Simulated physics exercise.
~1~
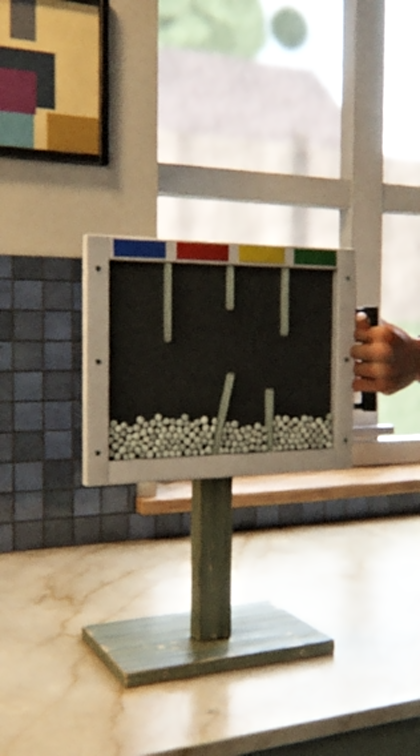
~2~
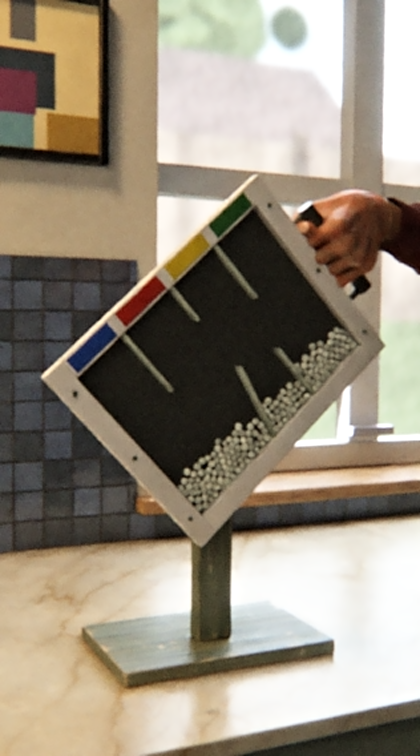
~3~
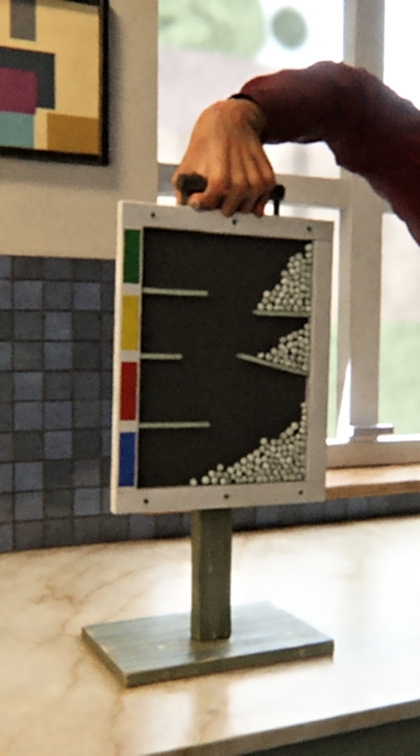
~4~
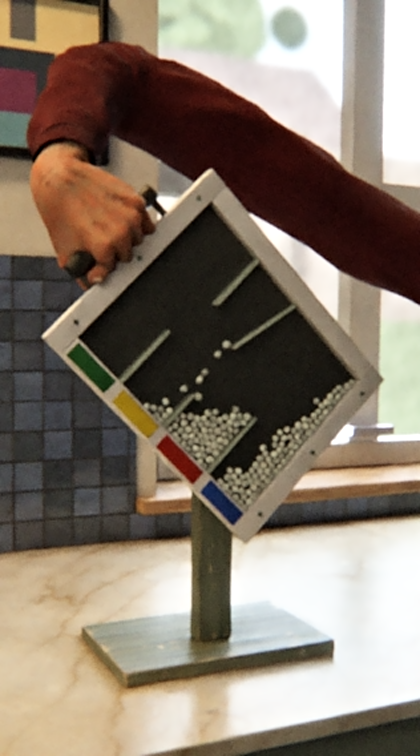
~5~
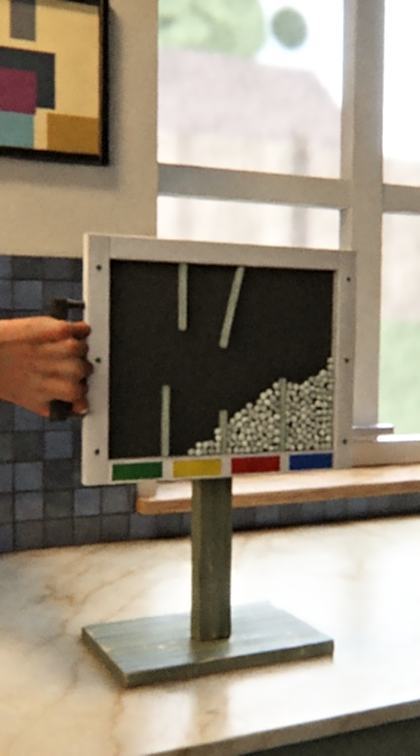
Hand turning a framed case of white beads counterclockwise on a stand until upside down, beads ending heaped over red and blue pockets.
